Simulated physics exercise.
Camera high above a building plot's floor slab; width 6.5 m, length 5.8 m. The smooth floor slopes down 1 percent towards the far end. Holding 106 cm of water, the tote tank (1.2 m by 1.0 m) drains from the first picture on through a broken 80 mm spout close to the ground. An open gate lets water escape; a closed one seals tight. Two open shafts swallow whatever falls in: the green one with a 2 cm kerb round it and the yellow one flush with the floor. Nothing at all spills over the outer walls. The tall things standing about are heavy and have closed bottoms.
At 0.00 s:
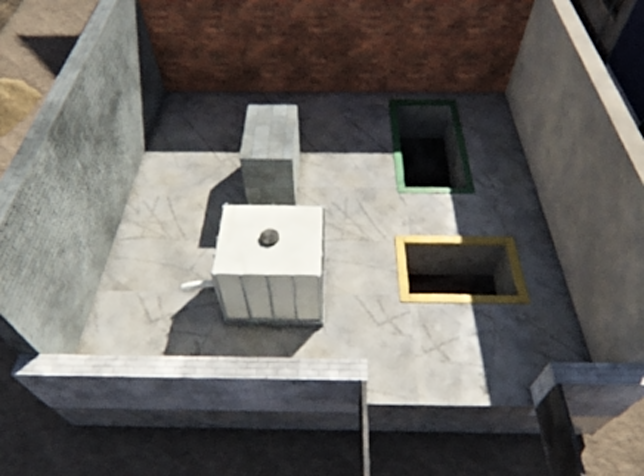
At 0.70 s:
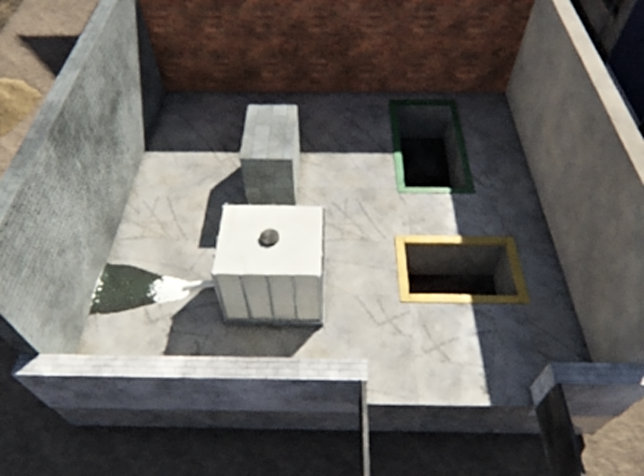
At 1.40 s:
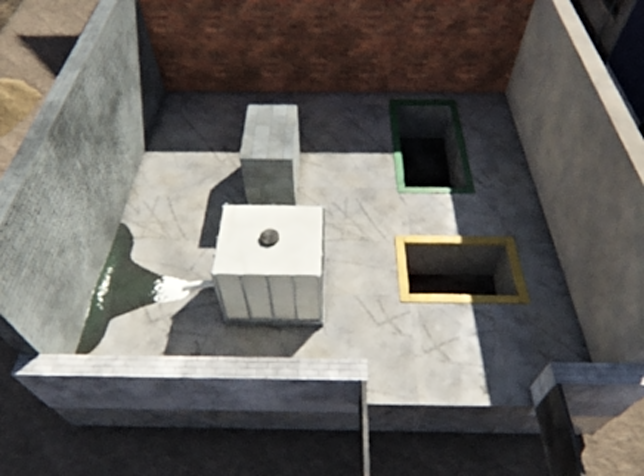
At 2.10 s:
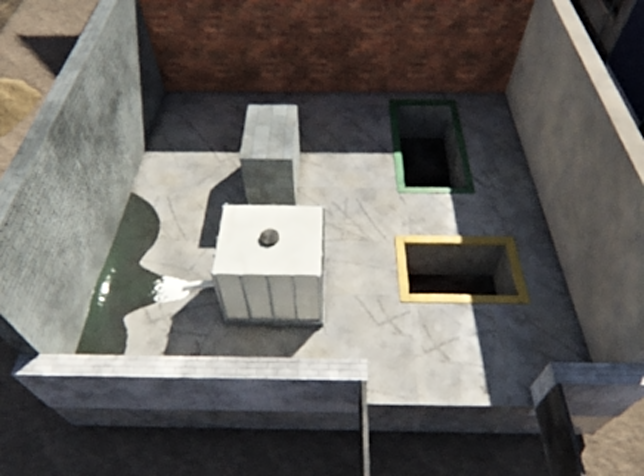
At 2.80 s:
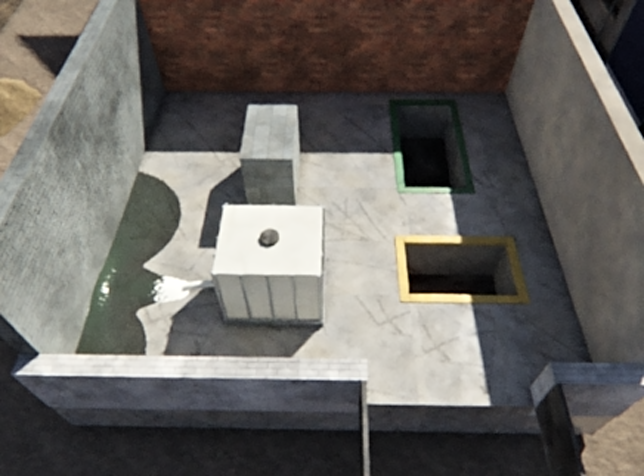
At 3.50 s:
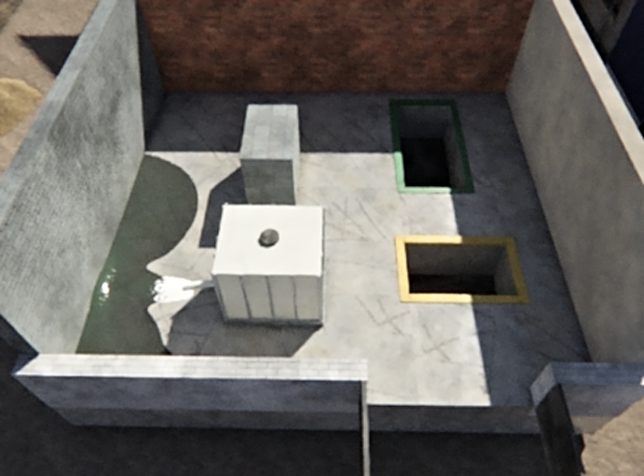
On a walled concrete floor, water jets left from a white tank and spreads along the wall.
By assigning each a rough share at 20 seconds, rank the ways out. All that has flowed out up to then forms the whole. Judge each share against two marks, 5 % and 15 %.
Against the marks, the gate gets less than 5 %; the green pit gets under 5 %; the yellow pit gets not even 5 %.
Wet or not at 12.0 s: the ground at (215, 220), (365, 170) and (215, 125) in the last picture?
One by one, I'd say swamped, spared and swamped.
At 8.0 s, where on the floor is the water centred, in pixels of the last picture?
The water's centre sits about at (168, 247).
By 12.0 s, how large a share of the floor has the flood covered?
45 %.
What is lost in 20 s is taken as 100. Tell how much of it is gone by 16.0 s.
I'd say some 30 per cent by then.
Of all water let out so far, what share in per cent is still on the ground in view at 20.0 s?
I'd put it at around 96 per cent.
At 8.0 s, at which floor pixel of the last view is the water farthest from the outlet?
(165, 94).
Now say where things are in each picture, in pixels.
In the first frame, the jet has just started at (211, 284); the ground is still dry.
In the second frame, the jet leaves at (211, 284); the sheet reaches (91, 311), 1.9 m away, and wets 0.7 m2.
In the third frame, the jet leaves at (211, 284); the sheet reaches (120, 226), 2.2 m away, and wets 1.0 m2.
In the fourth frame, the jet leaves at (211, 284); the sheet reaches (130, 197), 2.6 m away, and wets 1.9 m2.
In the fifth frame, from the spout at (211, 284) the water has spread over 2.7 m2; its tip is at (137, 175), and it is 1.1 cm deep on average.
In the sixth frame, the jet leaves at (211, 284); the sheet reaches (143, 158), 3.2 m away, and wets 3.7 m2.
After 5.0 s water covers 20 % of the floor and is deepest (9 cm) near (98, 292); gone so far, the gate 0 %, the green pit 0 %, the yellow pit 0 %.
After 8.0 s water covers 35 % of the floor and is deepest (9 cm) near (98, 292); gone so far, the gate 0 %, the green pit 0 %, the yellow pit 0 %.
After 12.0 s water covers 45 % of the floor and is deepest (8 cm) near (98, 292); gone so far, the gate 0 %, the green pit 0 %, the yellow pit 0 %.
After 16.0 s water covers 50 % of the floor and is deepest (8 cm) near (98, 292); gone so far, the gate 0 %, the green pit 0 %, the yellow pit 1 %.
After 20.0 s water covers 55 % of the floor and is deepest (7 cm) near (98, 292); gone so far, the gate 0 %, the green pit 0 %, the yellow pit 3 %.
